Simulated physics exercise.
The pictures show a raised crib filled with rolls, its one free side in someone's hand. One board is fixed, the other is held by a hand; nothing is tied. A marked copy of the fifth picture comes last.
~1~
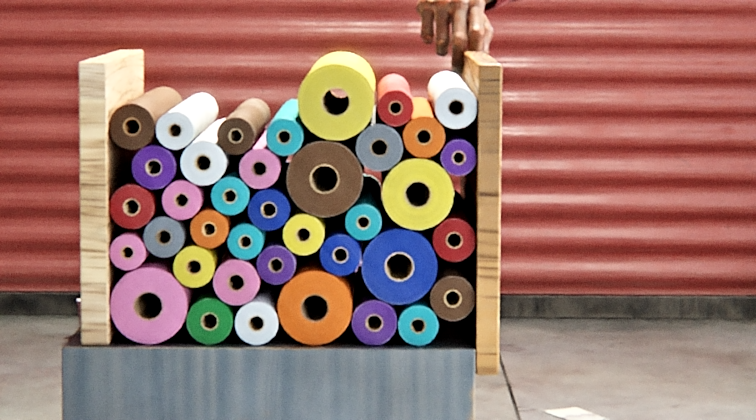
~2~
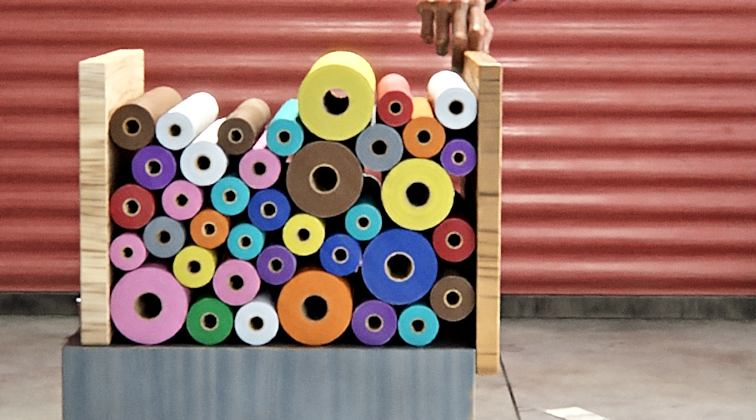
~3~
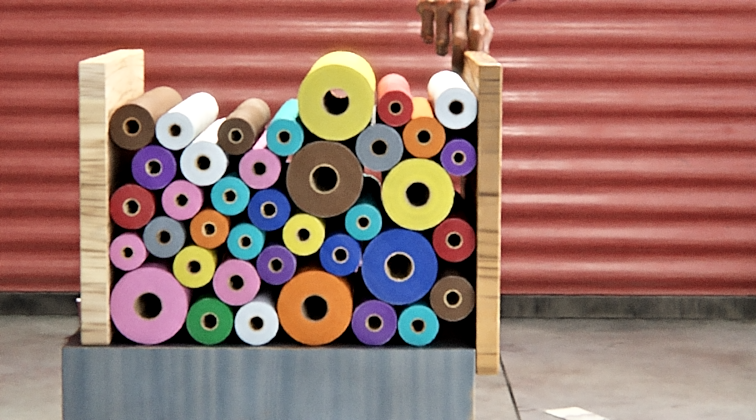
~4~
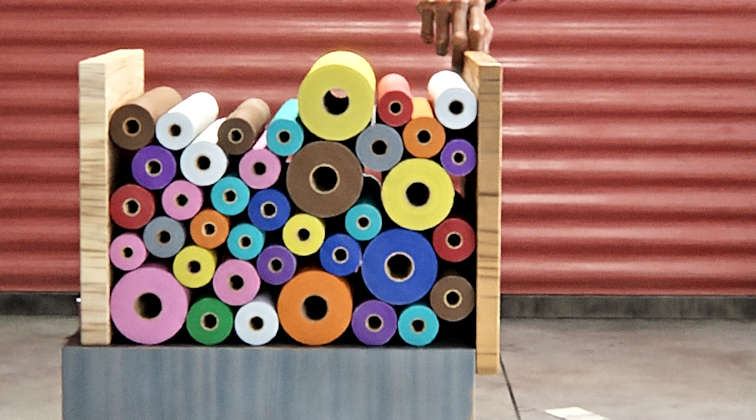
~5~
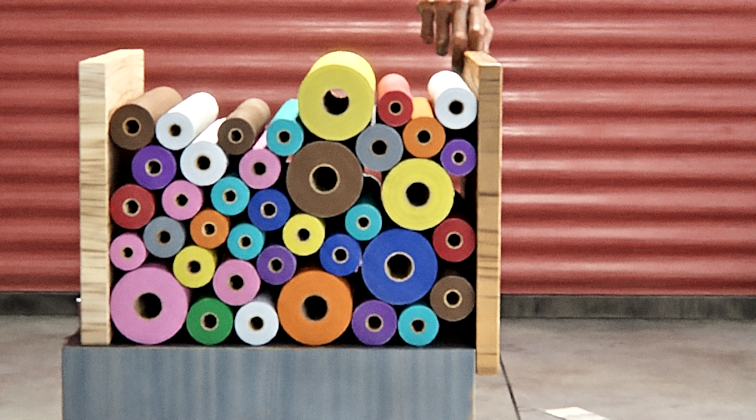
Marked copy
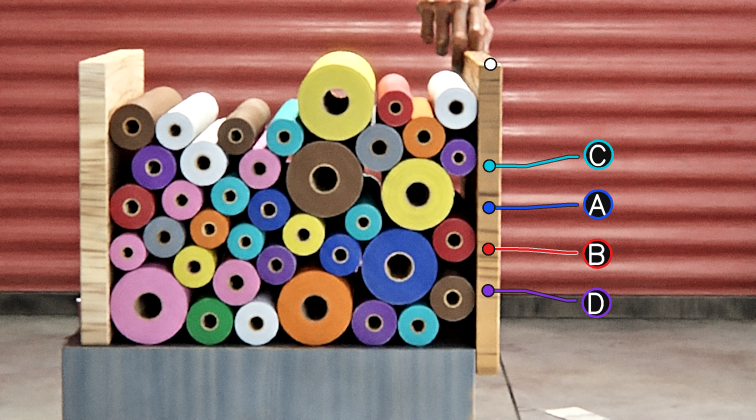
In front of a red corrugated wall, a hand rested at the top of the right board of a crib stacked with colourful rolls, and nothing visibly moved.
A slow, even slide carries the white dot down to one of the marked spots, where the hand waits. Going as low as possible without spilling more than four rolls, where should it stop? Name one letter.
Stop at B.
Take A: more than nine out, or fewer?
Fewer than nine.
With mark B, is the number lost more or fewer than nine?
Fewer than nine.
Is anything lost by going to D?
At D: Yes.
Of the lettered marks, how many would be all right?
Three of the four.
On the marked copy, A at (489, 208); B at (489, 249); C at (490, 165); D at (488, 291); the white dot at (491, 64).
Following B. Soon after the start, top of the board (477, 147).
Later, top of the board (476, 242).
In the end, top of the board (476, 248), three out over the board.
As for the rest, A three out over the board; C none out over the board; D more than four out over the board.
